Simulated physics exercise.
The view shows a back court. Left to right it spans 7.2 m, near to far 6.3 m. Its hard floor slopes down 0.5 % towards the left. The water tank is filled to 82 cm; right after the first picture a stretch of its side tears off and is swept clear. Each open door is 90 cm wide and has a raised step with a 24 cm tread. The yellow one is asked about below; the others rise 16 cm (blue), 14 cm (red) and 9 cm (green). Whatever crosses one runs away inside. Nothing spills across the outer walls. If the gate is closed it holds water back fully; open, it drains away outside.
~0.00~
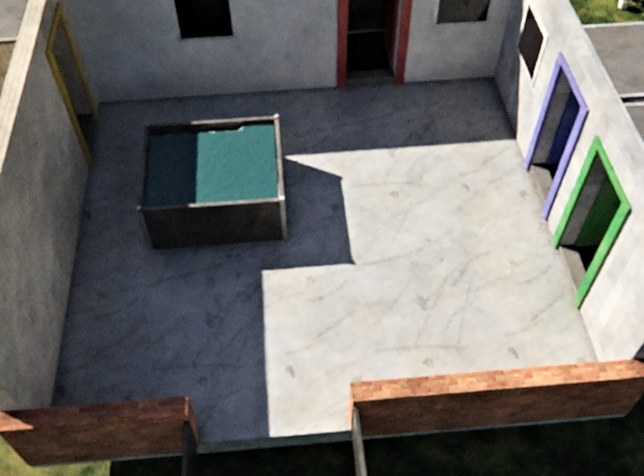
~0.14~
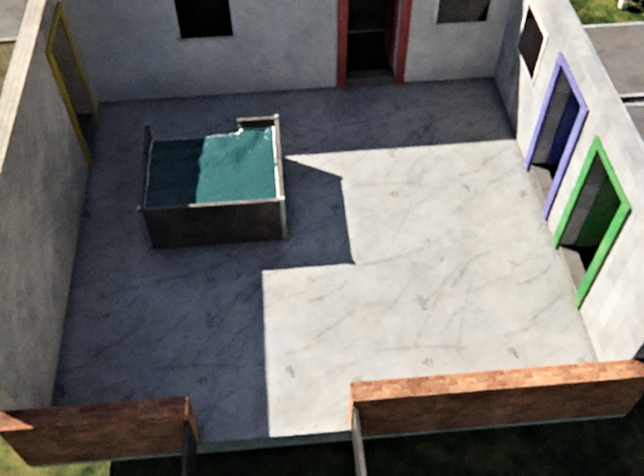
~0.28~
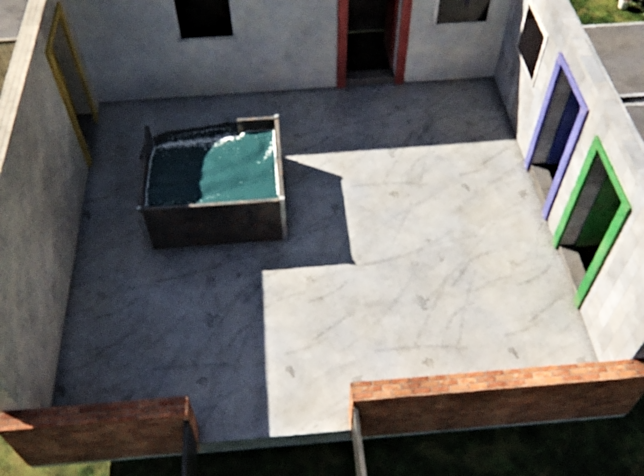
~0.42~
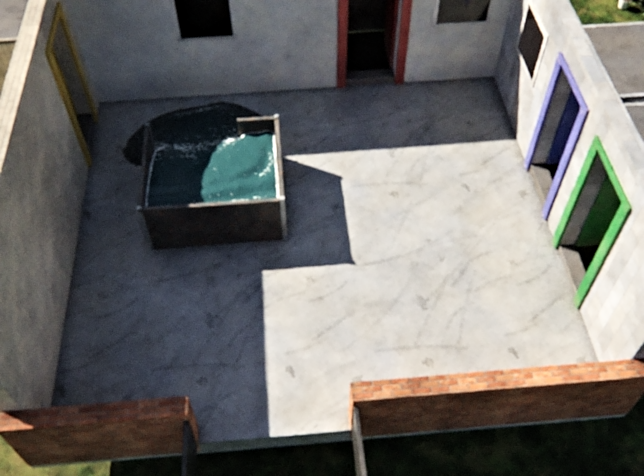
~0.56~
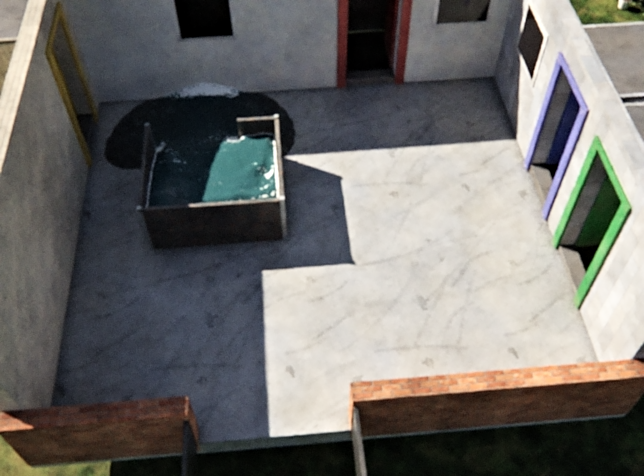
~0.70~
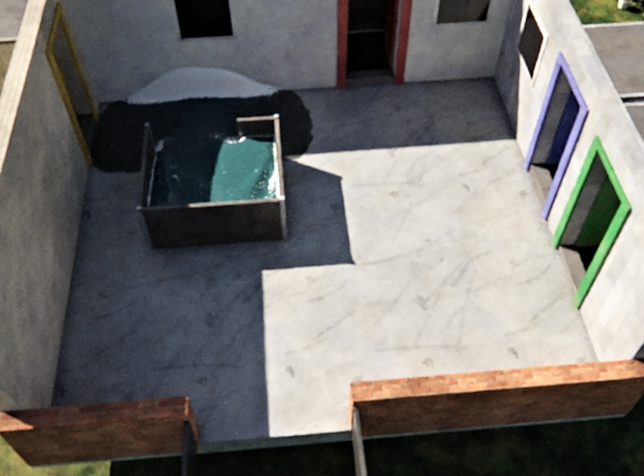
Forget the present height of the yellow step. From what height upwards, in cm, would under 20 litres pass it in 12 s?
Close to 29 cm is just enough.
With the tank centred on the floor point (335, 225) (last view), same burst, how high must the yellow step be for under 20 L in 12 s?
About 27 cm.
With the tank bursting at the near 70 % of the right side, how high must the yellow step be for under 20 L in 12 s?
Then roughly 7.0 cm.
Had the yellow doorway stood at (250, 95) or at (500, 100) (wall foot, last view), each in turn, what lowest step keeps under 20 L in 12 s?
Roughly 33 and 14.0 cm.
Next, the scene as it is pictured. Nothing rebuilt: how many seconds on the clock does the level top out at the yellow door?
Around 2.2 s.
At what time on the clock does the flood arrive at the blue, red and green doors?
Blue 3.2 s, red 1.2 s, green 3.8 s.
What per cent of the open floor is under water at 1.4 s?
Some 15 per cent of it.
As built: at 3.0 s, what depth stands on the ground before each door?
Depths in cm: Blue 0, red 6, yellow 27, green 0.
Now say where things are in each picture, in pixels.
The first picture shows the water tank at (212, 164) is whole and still, 82 cm deep; the yellow door at (76, 96) is dry.
In the second picture, the front is at a hidden place, 0.3 m from the gap on the far side; 0.3 m2 of floor is wet, 82 cm left at the back.
In the third picture, the gap is on the far side, the front 0.8 m out at a hidden place; the back of the water tank holds 80 cm.
In the fourth picture, the front is at (207, 108), 1.4 m from the gap on the far side; 2.6 m2 of floor is wet, 72 cm left at the back.
In the fifth picture, water pours out on the far side and has run 1.7 m, to (154, 100); about 8 cm deep outside, 72 cm at the back.
In the sixth picture, the front is at (116, 103), 1.9 m from the gap on the far side; 5.1 m2 of floor is wet, 67 cm left at the back; water is at the yellow door at (76, 96).
After 1.4 s water covers 15 % of the floor, deepest (67 cm) near (109, 108); 23 cm at the yellow door, 0 litres in over its 23 cm step.
After 3.0 s water covers 50 % of the floor, deepest (28 cm) near (96, 129); 27 cm at the yellow door, 42 litres in over its 23 cm step.
After 12.0 s water covers 95 % of the floor, deepest (8 cm) near (487, 251); 5 cm at the yellow door, 48 litres in over its 23 cm step.
At the yellow door as built, the water arrived by 0.7 s and peaked near 34 cm at 2.2 s.
Run again over the same 12 s with other heights there, 27 litres in over 27 cm, 13 litres over 31.5 cm. The limit of 20 litres is kept from about 29 cm up.
